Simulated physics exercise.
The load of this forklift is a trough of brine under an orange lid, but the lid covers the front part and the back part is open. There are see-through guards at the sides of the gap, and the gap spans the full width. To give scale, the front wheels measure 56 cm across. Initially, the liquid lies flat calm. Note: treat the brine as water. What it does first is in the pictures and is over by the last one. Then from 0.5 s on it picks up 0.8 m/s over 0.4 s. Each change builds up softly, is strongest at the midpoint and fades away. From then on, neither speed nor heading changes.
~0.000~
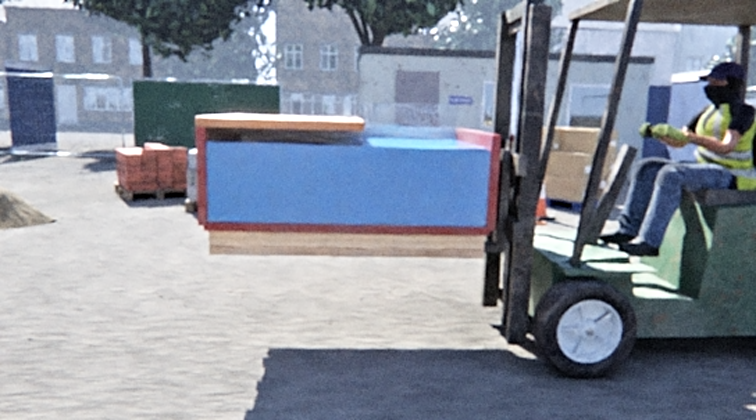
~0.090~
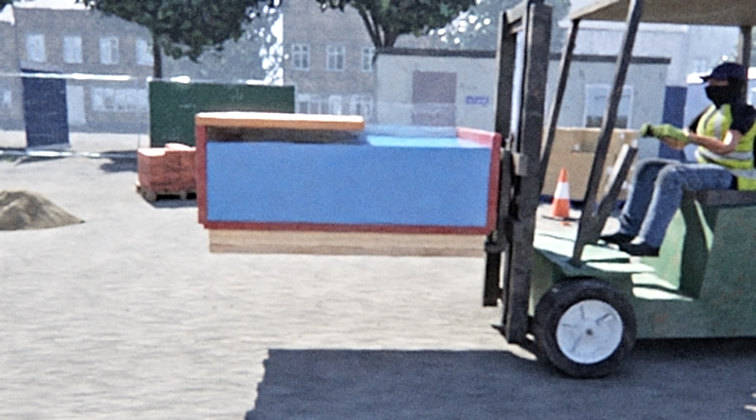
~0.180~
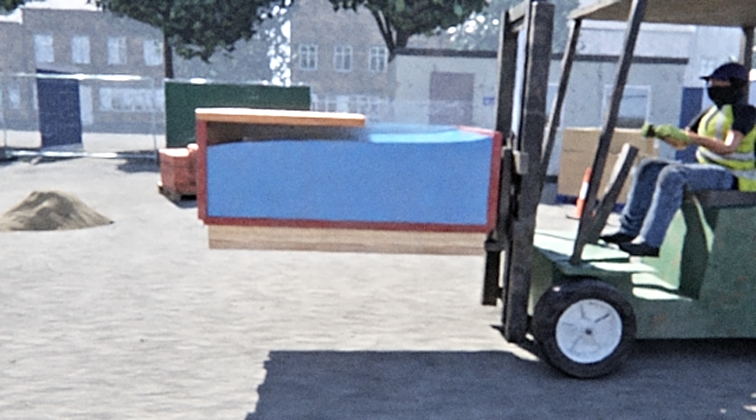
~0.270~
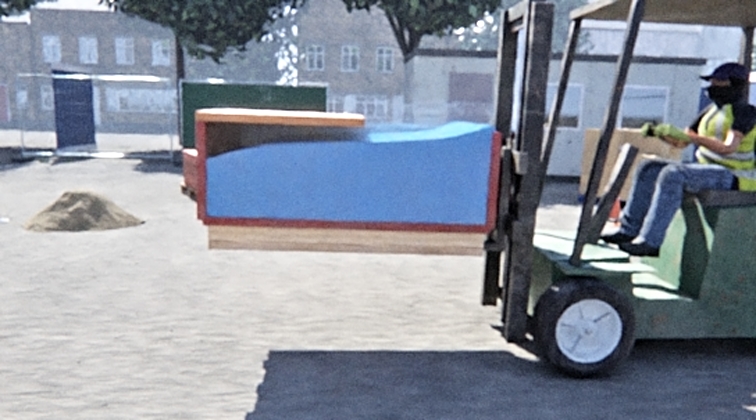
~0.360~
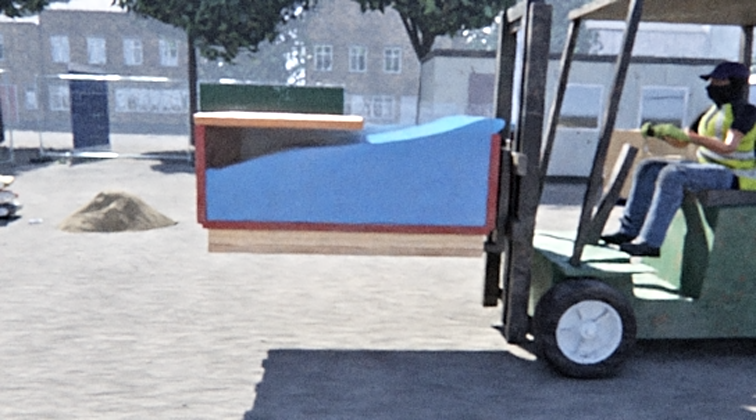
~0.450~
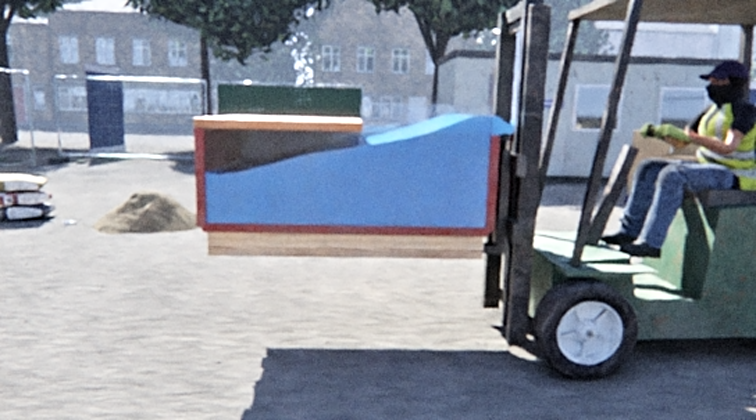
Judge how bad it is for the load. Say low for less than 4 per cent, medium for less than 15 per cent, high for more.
Medium.
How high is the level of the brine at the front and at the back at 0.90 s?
Front level 20 cm, back level 52 cm.
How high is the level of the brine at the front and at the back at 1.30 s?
Roughly 38 cm in front and 40 cm behind.
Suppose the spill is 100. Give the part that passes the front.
About 0 per cent.
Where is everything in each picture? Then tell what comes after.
The first picture shows it reaches (230, 144) at the front; it reaches (463, 151) at the back; the front is on the left; the opening runs from (492, 127) to (364, 123); a wheel hub at (592, 334).
The second picture shows it reaches (230, 145) at the front; it reaches (463, 150) at the back.
The third picture shows it reaches (230, 145) at the front; it reaches (464, 144) at the back.
The fourth picture shows it reaches (230, 155) at the front; it reaches (464, 137) at the back.
The fifth picture shows it reaches (229, 168) at the front; it reaches (463, 128) at the back; brine has begun to come out.
The sixth picture shows it reaches (229, 176) at the front; it reaches (463, 128) at the back; brine is coming out, 2 per cent so far; a wheel hub at (593, 336).
After 0.90 s the surface stands 53 cm at the back and 20 cm at the front; 7 per cent has gone, over the back.
After 1.30 s the surface stands 40 cm at the back and 37 cm at the front; 8 per cent has gone, over the back.
After 1.70 s the surface stands 27 cm at the back and 47 cm at the front; 8 per cent has gone, over the back.
After 3.79 s 8 per cent has gone, over the back, 50 of 630 litres.
